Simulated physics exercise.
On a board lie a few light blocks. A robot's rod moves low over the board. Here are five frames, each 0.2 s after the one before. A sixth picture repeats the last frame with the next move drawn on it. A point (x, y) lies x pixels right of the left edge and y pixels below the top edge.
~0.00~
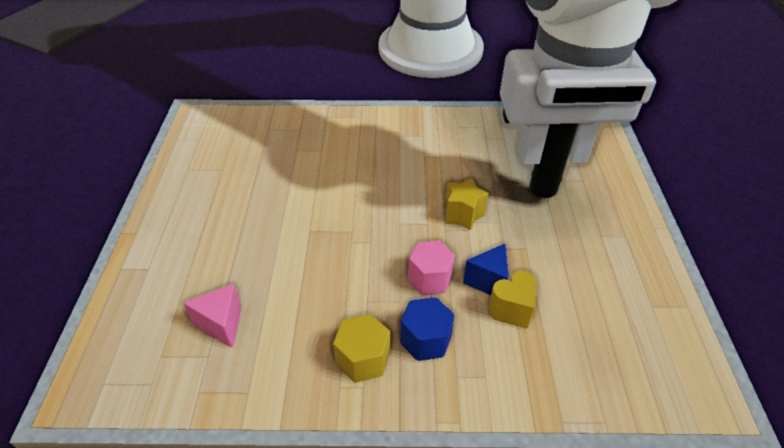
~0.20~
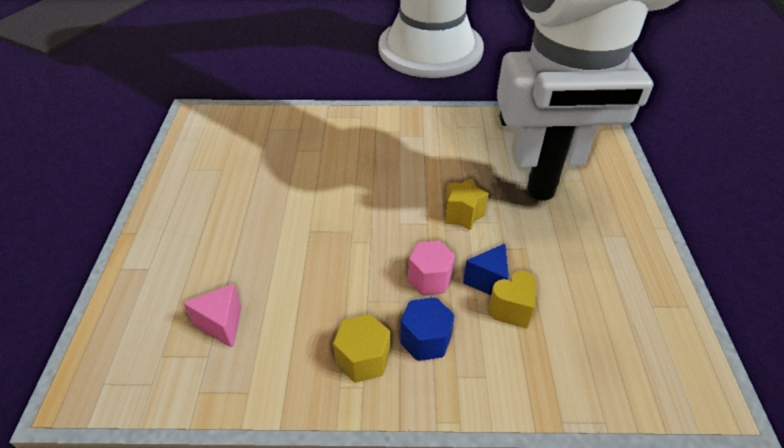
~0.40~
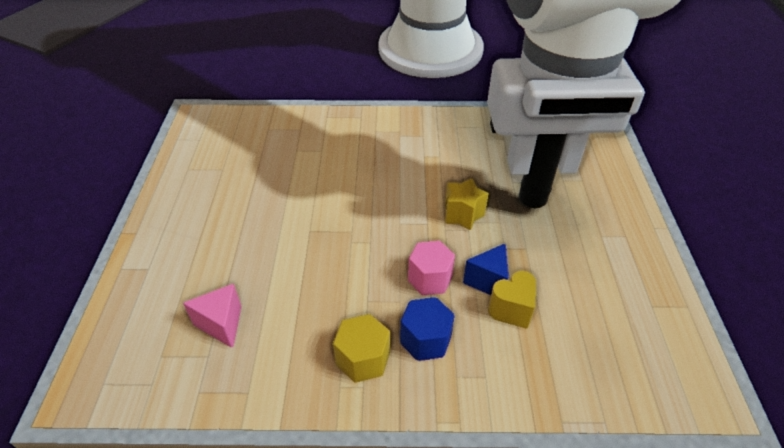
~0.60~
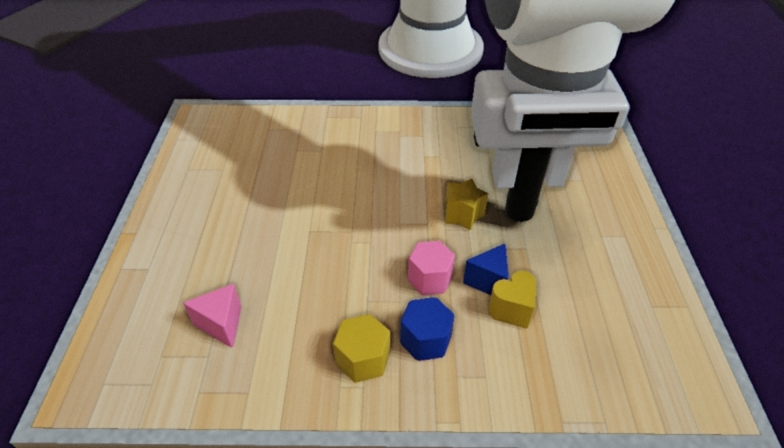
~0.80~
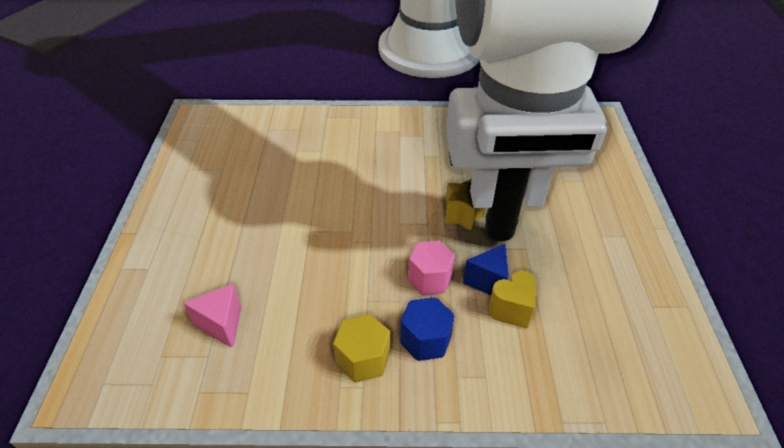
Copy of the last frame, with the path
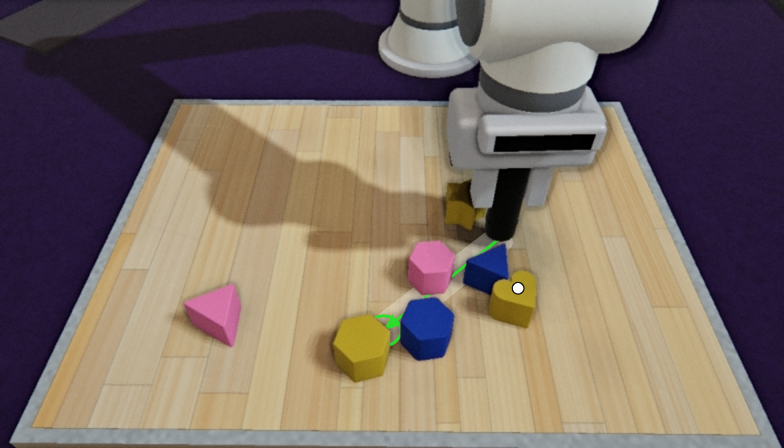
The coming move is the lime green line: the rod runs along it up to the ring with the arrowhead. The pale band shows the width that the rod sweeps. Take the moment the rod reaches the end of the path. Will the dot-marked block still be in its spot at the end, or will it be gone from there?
It gets no push and keeps its place.
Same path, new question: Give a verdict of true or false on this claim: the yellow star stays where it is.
This is true.
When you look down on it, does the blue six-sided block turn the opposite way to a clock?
My answer is yes.
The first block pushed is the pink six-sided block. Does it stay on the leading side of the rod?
It will get left beside or behind the rod.
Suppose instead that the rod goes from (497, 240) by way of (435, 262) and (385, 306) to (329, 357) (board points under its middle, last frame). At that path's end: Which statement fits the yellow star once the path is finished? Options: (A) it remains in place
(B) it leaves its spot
A
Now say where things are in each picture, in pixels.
Lower end of the rod at (543, 189), tops of blocks, yellow six-sided block at (362, 337), blue six-sided block at (428, 318), pink six-sided block at (432, 256), yellow star at (466, 192), yellow heart-shaped block at (518, 288), in the first picture.
Rod at (540, 192), blocks as before, in the second picture.
Rod at (533, 199), blocks as before, in the third picture.
Rod at (519, 212), blocks as before, in the fourth picture.
Rod at (499, 231), yellow six-sided block at (362, 337), blue six-sided block at (428, 318), pink six-sided block at (432, 256), yellow star at (466, 192), yellow heart-shaped block at (518, 288), in the fifth picture.
The drawn path runs from (497, 240) directly to (384, 331); the dot is on the yellow heart-shaped block.
What follows on the original path. One third of the way, rod at (464, 259); nothing pushed yet.
Two thirds of the way, rod at (425, 289); pink six-sided block at (387, 270), turned 60° clockwise.
At the end, rod at (383, 322); yellow six-sided block at (358, 341); blue six-sided block at (425, 327), turned 30° anticlockwise; pink six-sided block at (375, 271), turned 80° clockwise; yellow star not moved; yellow heart-shaped block not moved.
